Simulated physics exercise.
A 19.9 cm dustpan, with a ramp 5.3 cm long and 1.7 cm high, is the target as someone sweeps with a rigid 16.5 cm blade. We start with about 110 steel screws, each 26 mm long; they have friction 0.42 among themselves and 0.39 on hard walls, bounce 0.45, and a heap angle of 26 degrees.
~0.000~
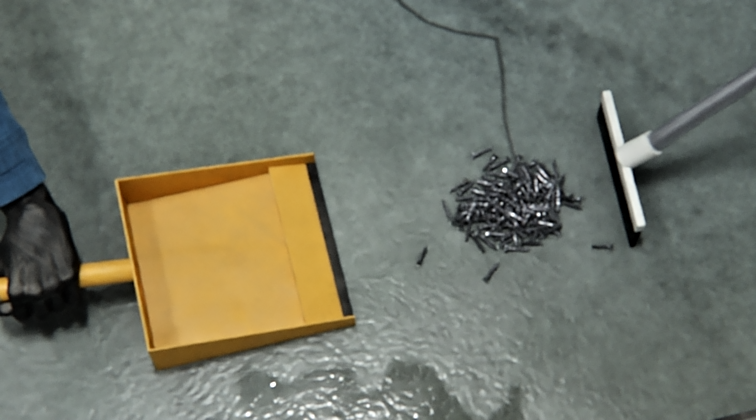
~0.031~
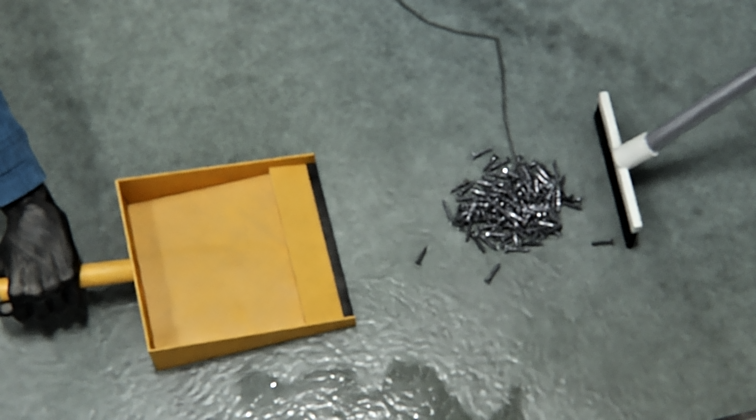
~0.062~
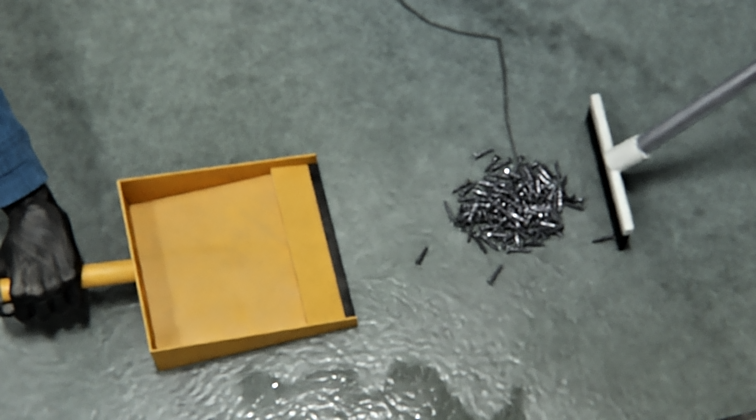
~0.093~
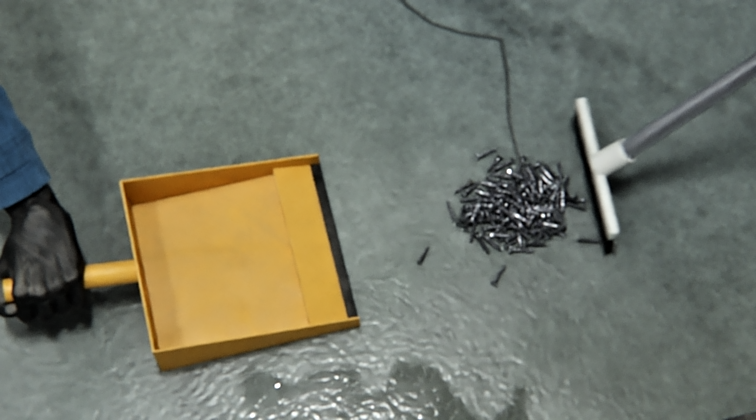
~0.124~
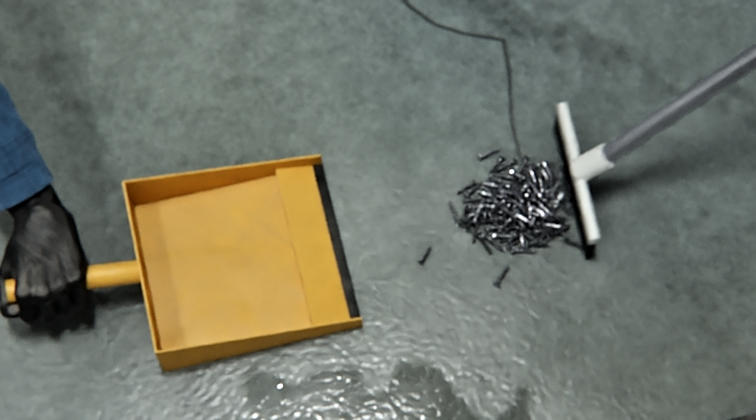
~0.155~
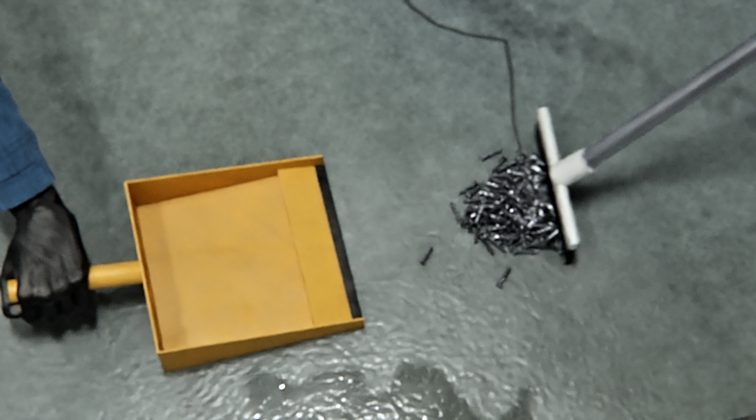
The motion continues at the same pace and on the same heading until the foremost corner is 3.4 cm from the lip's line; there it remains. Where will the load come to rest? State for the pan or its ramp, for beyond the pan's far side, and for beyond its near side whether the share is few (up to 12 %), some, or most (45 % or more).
Pan: Some, far side: Few, near side: Few.
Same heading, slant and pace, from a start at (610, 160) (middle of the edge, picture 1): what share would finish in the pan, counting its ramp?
I'd estimate about 40 per cent.
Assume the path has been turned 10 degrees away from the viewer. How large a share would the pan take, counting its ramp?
That gives near 30 in a hundred.
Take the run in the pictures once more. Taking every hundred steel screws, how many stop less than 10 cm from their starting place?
I'd guess some 0 per cent.
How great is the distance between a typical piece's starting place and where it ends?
Roughly 20 cm.
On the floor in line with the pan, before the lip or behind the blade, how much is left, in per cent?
Some 60 per cent end up there.
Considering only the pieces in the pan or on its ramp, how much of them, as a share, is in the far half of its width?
Some 50 per cent.
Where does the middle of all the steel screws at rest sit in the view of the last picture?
When it all comes to rest, the middle is near (346, 239).
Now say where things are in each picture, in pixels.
Blade from (639, 226) to (606, 99), moved 0.0 cm, 0 of the pieces shifted so far; middle of the pieces at (510, 209); pan at (221, 267), in the first picture.
Blade from (636, 227) to (603, 100), moved 0.4 cm, 1 of the pieces shifted so far; middle of the pieces at (510, 209), in the second picture.
Blade from (627, 230) to (595, 102), moved 1.6 cm, 1 of the pieces shifted so far; middle of the pieces at (512, 209), in the third picture.
Blade from (613, 234) to (580, 106), moved 3.5 cm, 2 of the pieces shifted so far; middle of the pieces at (514, 210), in the fourth picture.
Blade from (593, 239) to (562, 111), moved 6.0 cm, 22 of the pieces shifted so far; middle of the pieces at (517, 210), in the fifth picture.
Blade from (573, 244) to (542, 116), moved 8.5 cm, 63 of the pieces shifted so far; middle of the pieces at (513, 208); pan at (230, 269). The blade's pace is about 0.81 m/s, in the sixth picture.
Then, at 0.29 s, middle of the blade 13 cm from the lip; 0 % over the lip, far side 0 %, near side 0 %.
After 0.38 s, middle of the blade 6 cm from the lip; 0 % over the lip, far side 0 %, near side 0 %.
Then, at 0.61 s, middle of the blade 4 cm from the lip; 40 % over the lip, far side 0 %, near side 0 %.
In the end, at 1.5 s, pan 40 %, far side 0 %, near side 0 %, in front of the lip or behind the blade 60 %.
